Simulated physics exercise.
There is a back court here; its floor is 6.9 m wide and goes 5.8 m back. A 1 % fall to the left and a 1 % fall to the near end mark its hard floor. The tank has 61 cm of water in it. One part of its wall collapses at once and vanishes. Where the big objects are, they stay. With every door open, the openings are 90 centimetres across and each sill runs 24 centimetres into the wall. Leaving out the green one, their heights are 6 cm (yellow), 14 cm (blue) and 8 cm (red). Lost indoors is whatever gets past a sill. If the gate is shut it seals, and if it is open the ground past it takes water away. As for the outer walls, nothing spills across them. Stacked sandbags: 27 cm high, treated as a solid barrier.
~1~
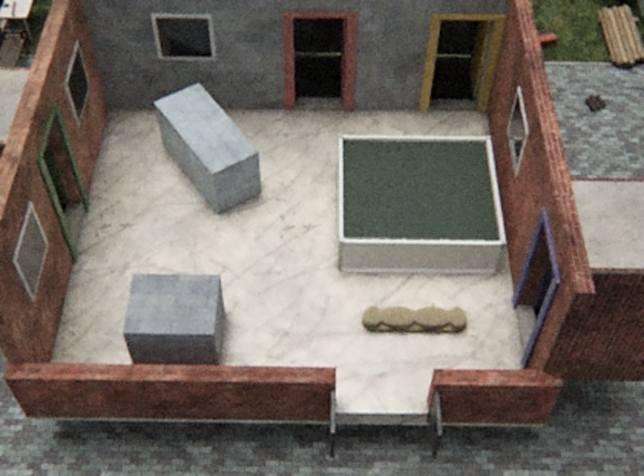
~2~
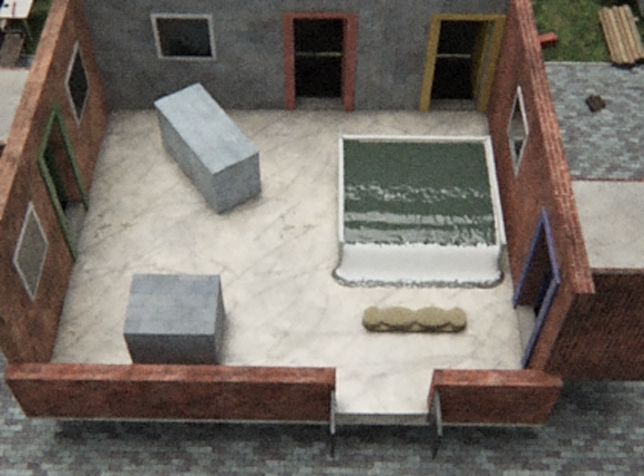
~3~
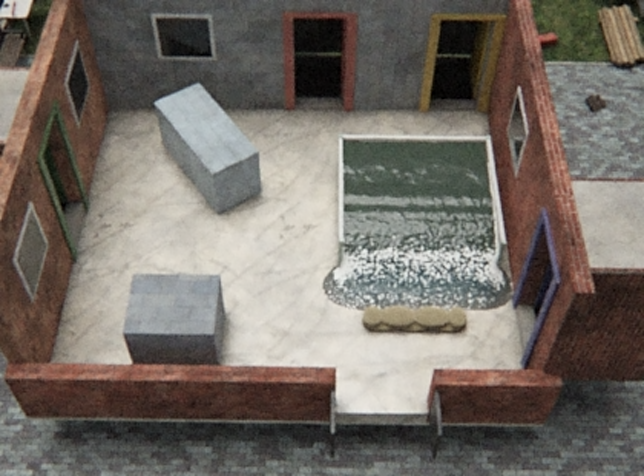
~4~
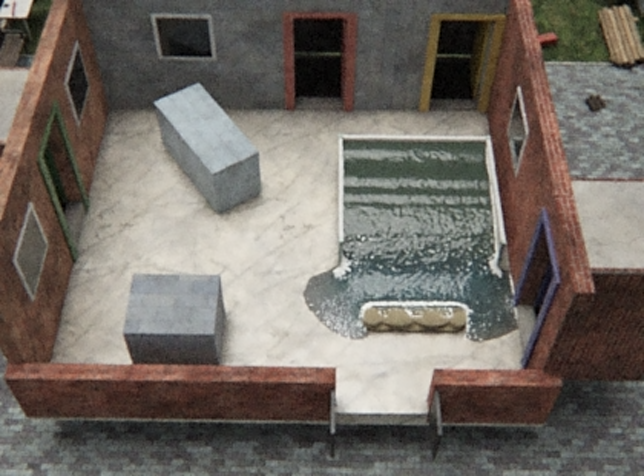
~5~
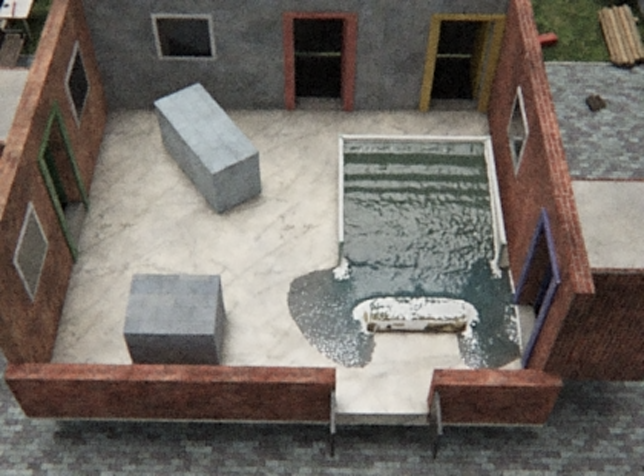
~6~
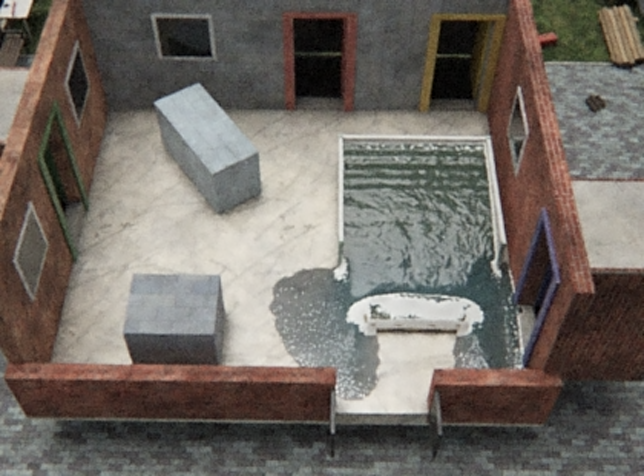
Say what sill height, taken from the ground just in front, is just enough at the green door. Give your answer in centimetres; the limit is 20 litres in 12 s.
I would put it at 10 cm.
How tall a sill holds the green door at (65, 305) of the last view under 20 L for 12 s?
It needs about 6.5 cm.
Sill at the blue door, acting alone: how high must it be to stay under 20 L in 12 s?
At blue, roughly 29 cm.
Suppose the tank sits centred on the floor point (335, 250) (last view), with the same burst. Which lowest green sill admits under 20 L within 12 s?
That setup calls for roughly 8.5 cm.
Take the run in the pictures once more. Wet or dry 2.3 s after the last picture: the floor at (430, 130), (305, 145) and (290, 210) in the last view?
In order: Untouched, untouched, untouched.
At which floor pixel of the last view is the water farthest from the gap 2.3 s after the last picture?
Somewhere near the pixel (44, 394).
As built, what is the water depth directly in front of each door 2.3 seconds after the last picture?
Depths in cm: Yellow 0, blue 24, green 0, red 0.
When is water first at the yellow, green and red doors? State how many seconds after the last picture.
Arrival times - yellow: 3.0 s; green: 2.8 s; red: 6.0 s.
Then, 0.7 s after the last picture water covers 30 % of the floor, deepest (50 cm) near (526, 398); it has not reached the green door.
Then, 2.3 s after the last picture water covers 45 % of the floor, deepest (38 cm) near (44, 394); it has not reached the green door.
Then, 11.3 s after the last picture water covers 95 % of the floor, deepest (16 cm) near (158, 309); 11 cm at the green door, 0 litres in over its 26 cm sill.
At the green door as built, the water peaked near 14 cm, 9.7 s after the last picture.
Run again over the same 12 s with other heights there, 39 litres in over 8.5 cm, 4 litres over 12 cm. The limit of 20 litres is kept from about 10 cm up.
